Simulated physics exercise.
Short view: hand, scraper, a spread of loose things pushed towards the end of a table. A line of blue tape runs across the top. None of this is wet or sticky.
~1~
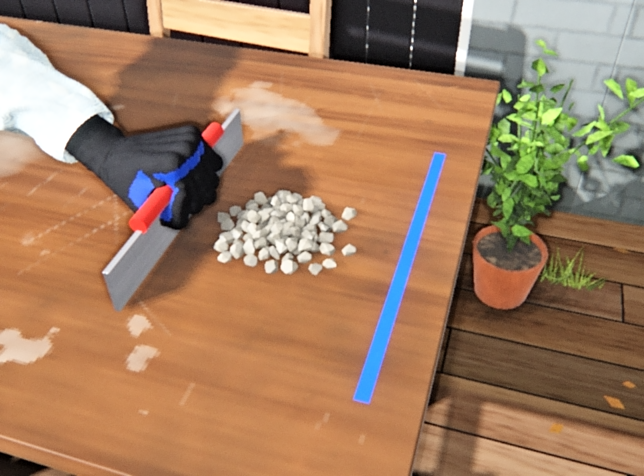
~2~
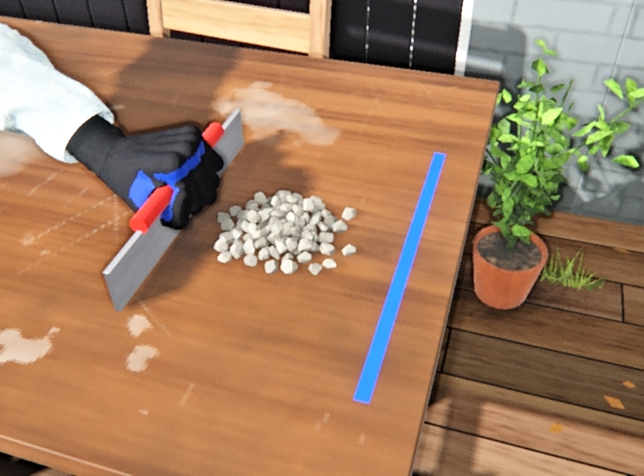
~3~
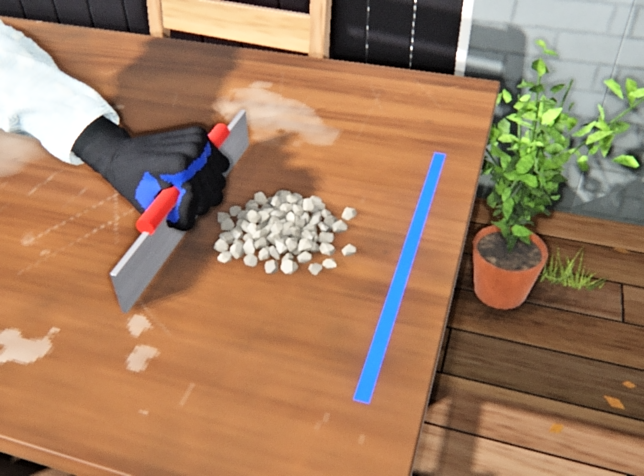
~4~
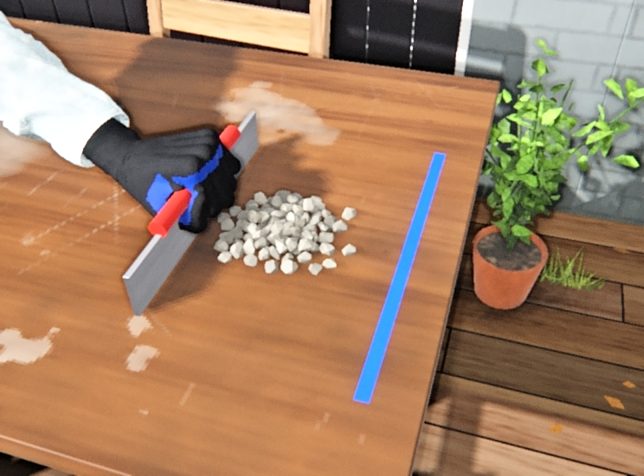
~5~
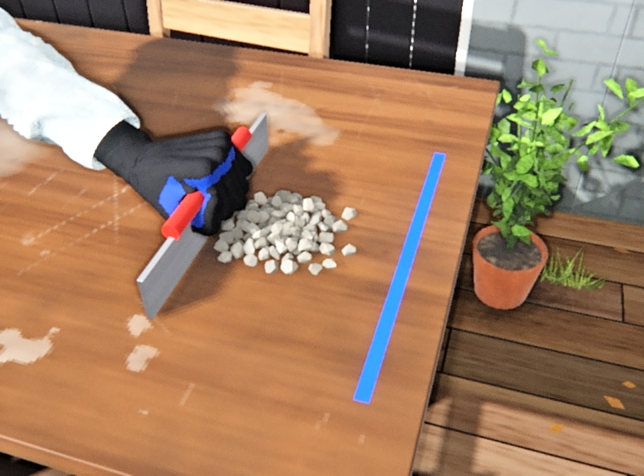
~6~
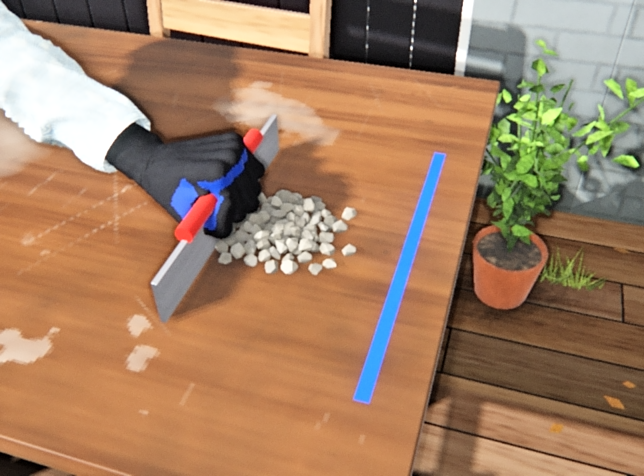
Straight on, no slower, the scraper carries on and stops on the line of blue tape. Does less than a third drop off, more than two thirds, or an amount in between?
The fraction swept off is greater than a third yet lower than two thirds.
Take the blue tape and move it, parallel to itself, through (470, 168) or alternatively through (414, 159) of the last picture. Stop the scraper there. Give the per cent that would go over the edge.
100 and 0 percent, roughly.
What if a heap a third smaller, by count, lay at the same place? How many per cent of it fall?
30 % or thereabouts.
Soon, scraper still moving, near (320, 204); heap all on the table, its front near (385, 281).
A while on, scraper stopped at the blue tape; heap about a quarter over the edge.
Towards the end, scraper stopped at the blue tape; heap about half over the edge.
Finally, scraper stopped at the blue tape; heap about half over the edge.
